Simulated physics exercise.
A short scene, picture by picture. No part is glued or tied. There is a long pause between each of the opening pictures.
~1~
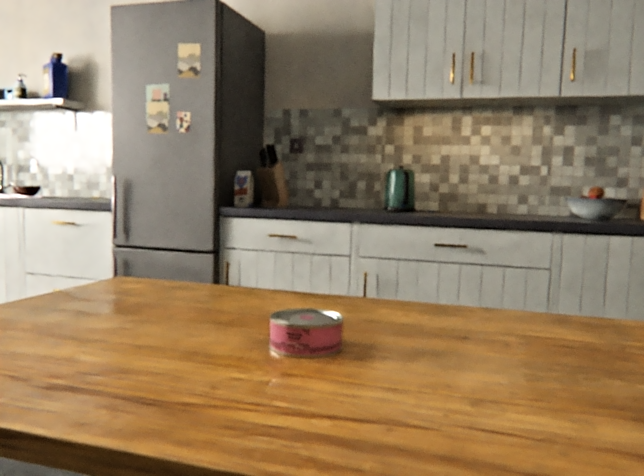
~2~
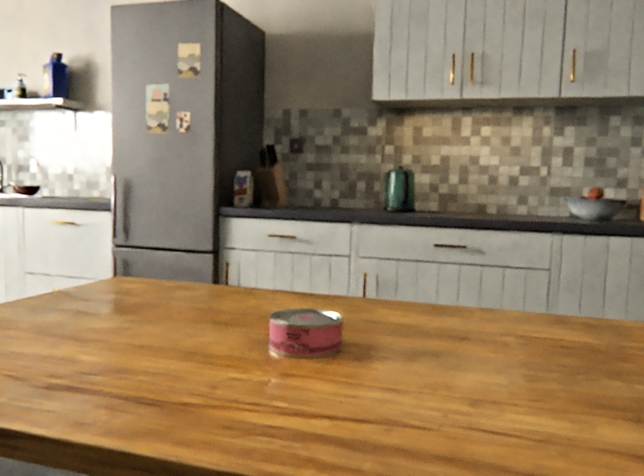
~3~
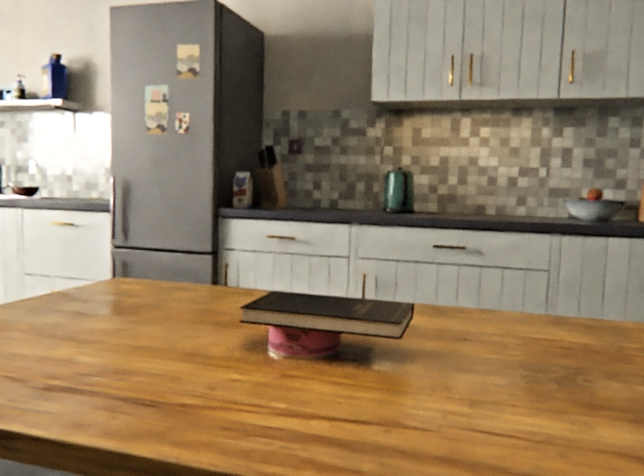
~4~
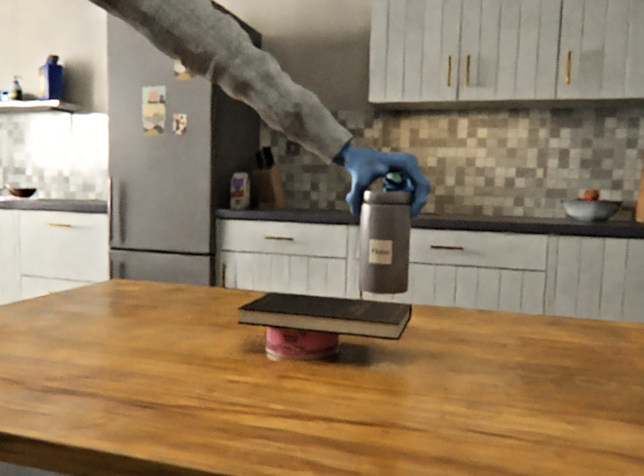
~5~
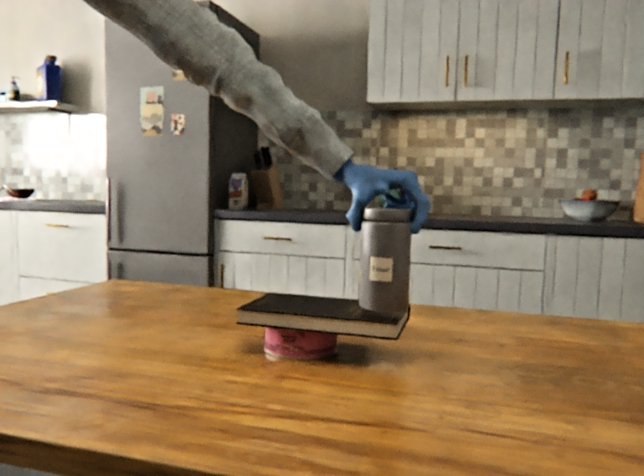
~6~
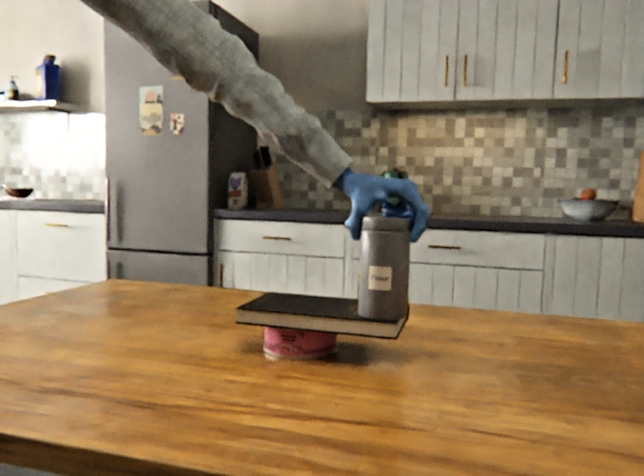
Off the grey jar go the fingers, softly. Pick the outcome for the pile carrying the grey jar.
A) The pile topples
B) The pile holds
Option A: The pile topples.
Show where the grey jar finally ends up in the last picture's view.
I'd point to roughly (484, 342).
Then, 0.30 s past the last view, grey jar now fallen; black book rocked 27° from its first pose.
Then, 0.40 s past the last view, black book rocked 27° from its first pose.
Then, 0.50 s past the last view, black book rocked 15° from its first pose.
Then, 1.20 s past the last view, nothing new.
Finally, fallen, grey jar; the other 2 still in place. Final places as the last picture's camera would see them, grey jar near (484, 343). The stack comes apart.
